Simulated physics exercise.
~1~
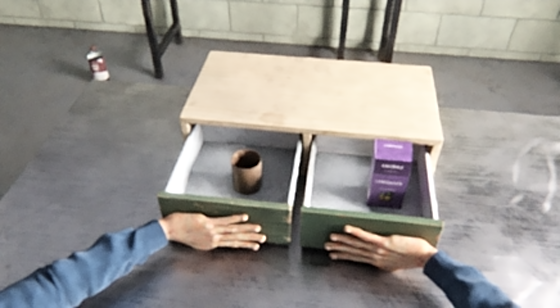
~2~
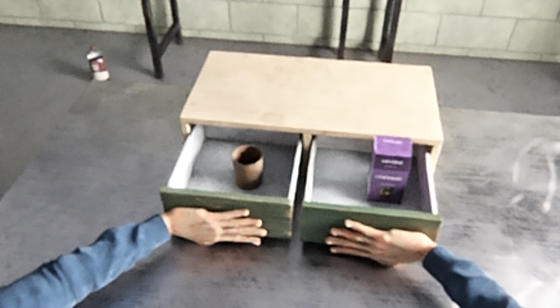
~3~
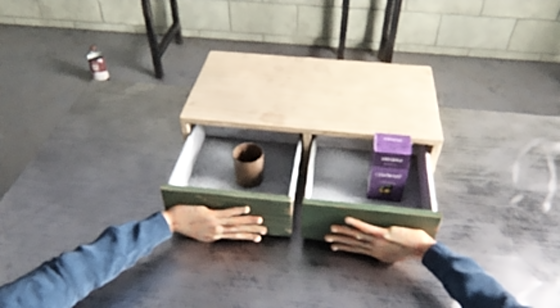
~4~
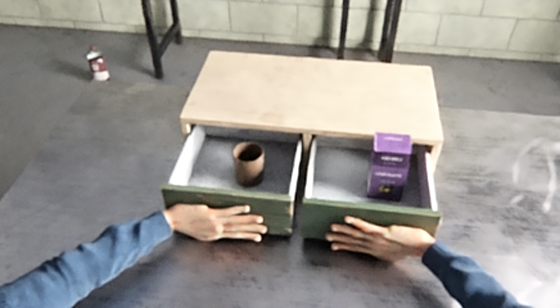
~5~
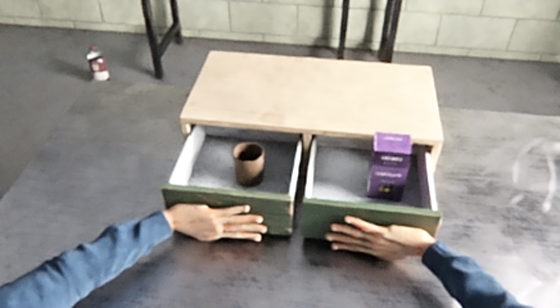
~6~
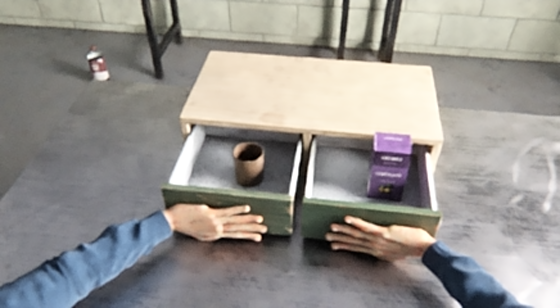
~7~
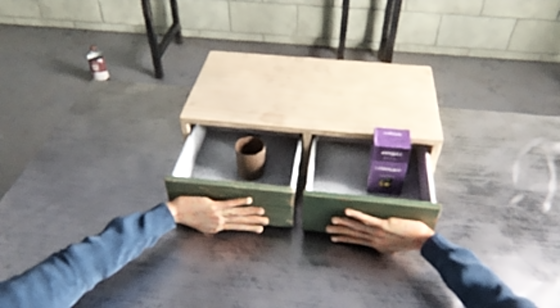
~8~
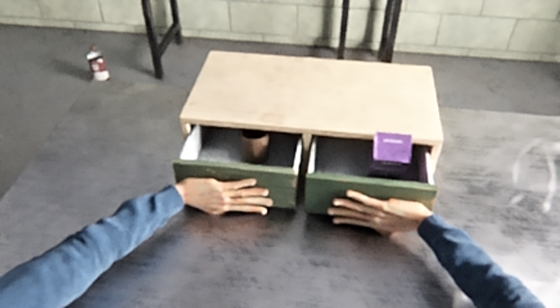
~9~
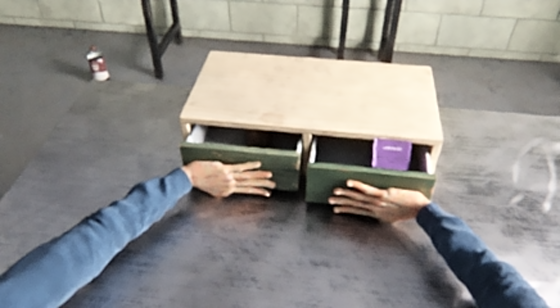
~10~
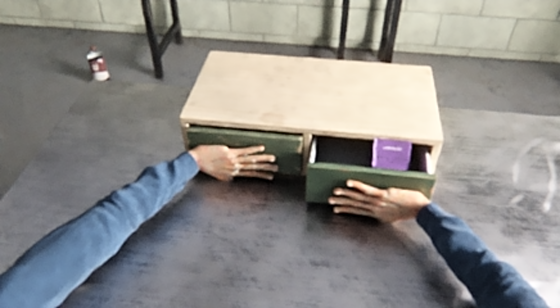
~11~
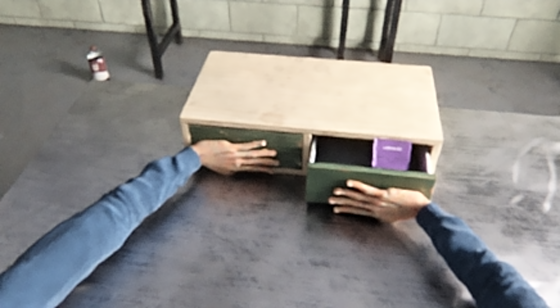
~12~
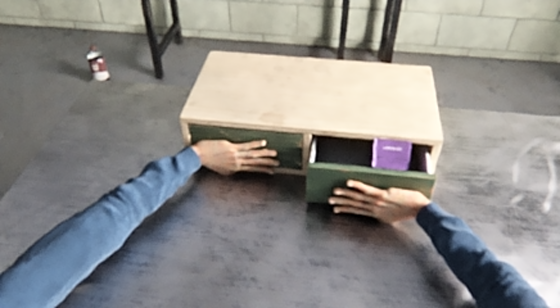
The clip shows two hands pushing in side-by-side green-fronted drawers of a wooden chest, the left holding a brown beaker and the right a purple carton. Both slide inward until the left drawer shuts flush, while the right stays ajar with the carton still visible inside.
